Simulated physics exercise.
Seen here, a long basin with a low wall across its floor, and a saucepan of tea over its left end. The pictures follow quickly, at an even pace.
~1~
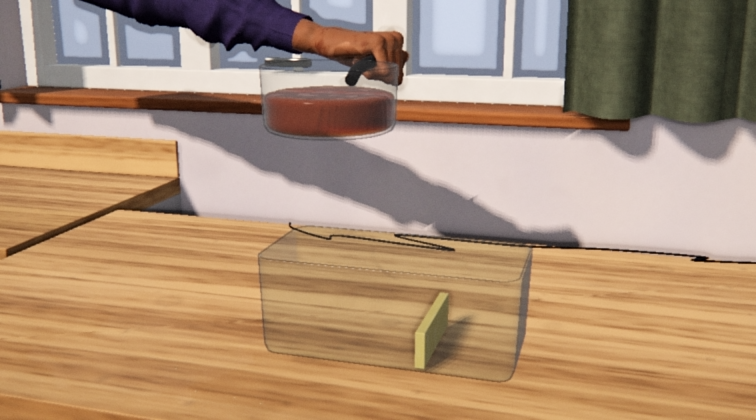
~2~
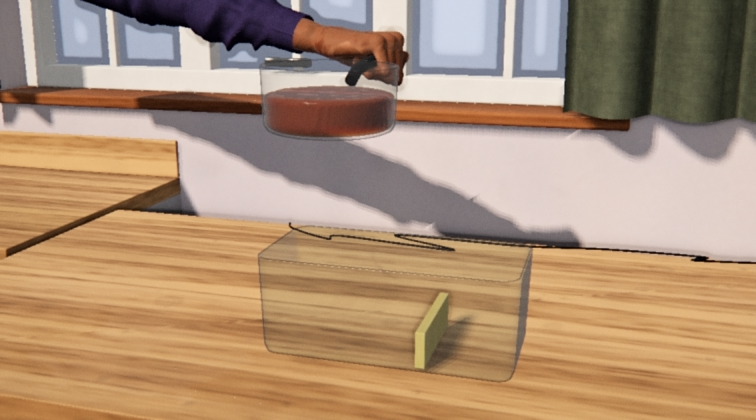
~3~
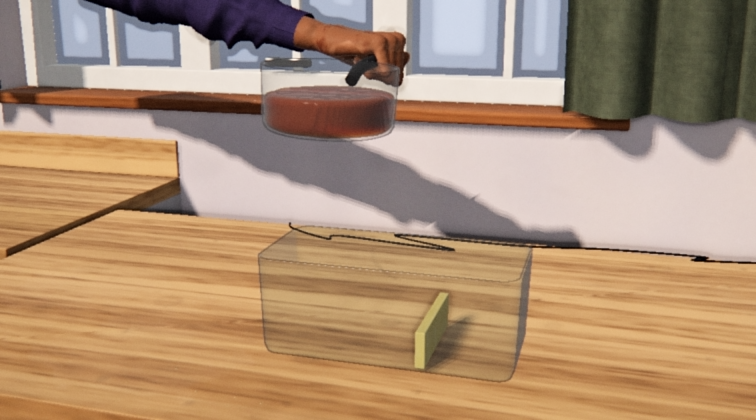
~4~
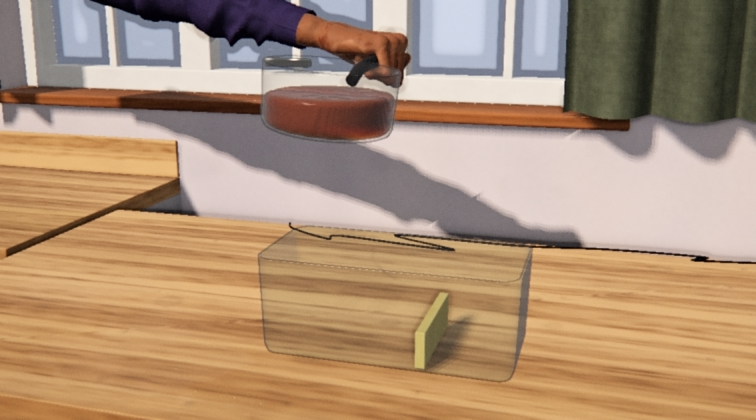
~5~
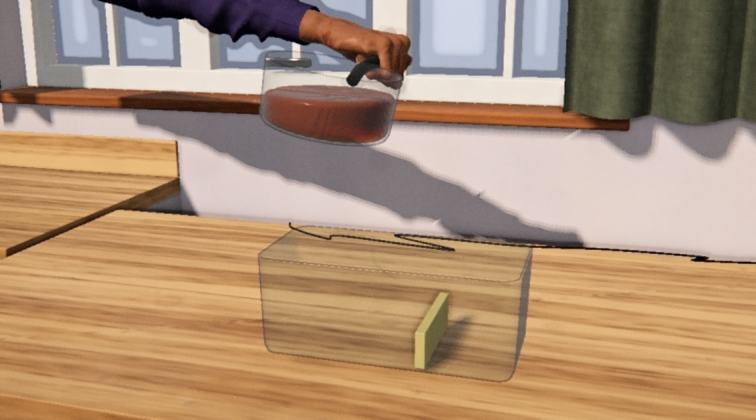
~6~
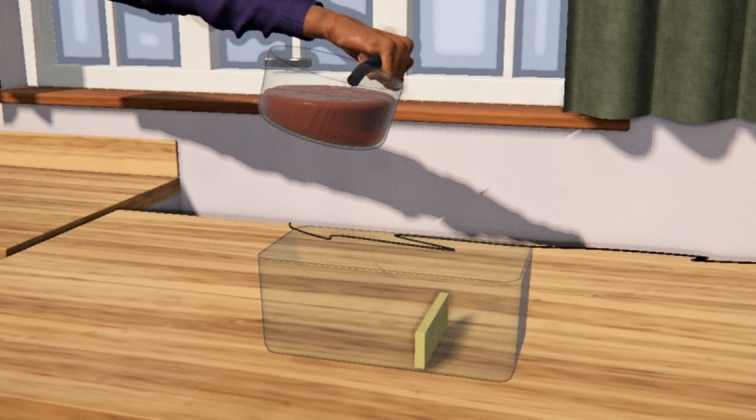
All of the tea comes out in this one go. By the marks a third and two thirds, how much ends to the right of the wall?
The share right of the wall is between a third and two thirds.
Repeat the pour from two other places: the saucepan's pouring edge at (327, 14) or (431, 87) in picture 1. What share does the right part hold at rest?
About 10 and 60 per cent.
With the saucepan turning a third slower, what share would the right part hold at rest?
Some 55 per cent.
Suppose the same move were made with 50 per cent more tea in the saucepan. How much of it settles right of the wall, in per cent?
It comes to 45 per cent or so.
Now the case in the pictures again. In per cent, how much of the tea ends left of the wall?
Roughly 60 in a hundred.
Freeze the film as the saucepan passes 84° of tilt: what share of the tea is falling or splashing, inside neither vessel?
It comes to 50 per cent or so.
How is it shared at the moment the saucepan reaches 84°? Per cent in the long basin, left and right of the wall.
The left part 0 per cent, the right part 5.
A moment on, the saucepan is tipped on its side and 42 per cent is still to pour, 2 is left of the wall and 7 right of it.
Next, the saucepan is tipped right over and 4 per cent is still to pour, 39 is left of the wall and 45 right of it.
Then the saucepan is tipped right over and 0 per cent is still to pour, 58 is left of the wall and 41 right of it.
Later the saucepan is tipped right over and 0 per cent is still to pour, 58 is left of the wall and 41 right of it.
Finally, 58 per cent lies left of the wall, 41 right of it and 1 outside.
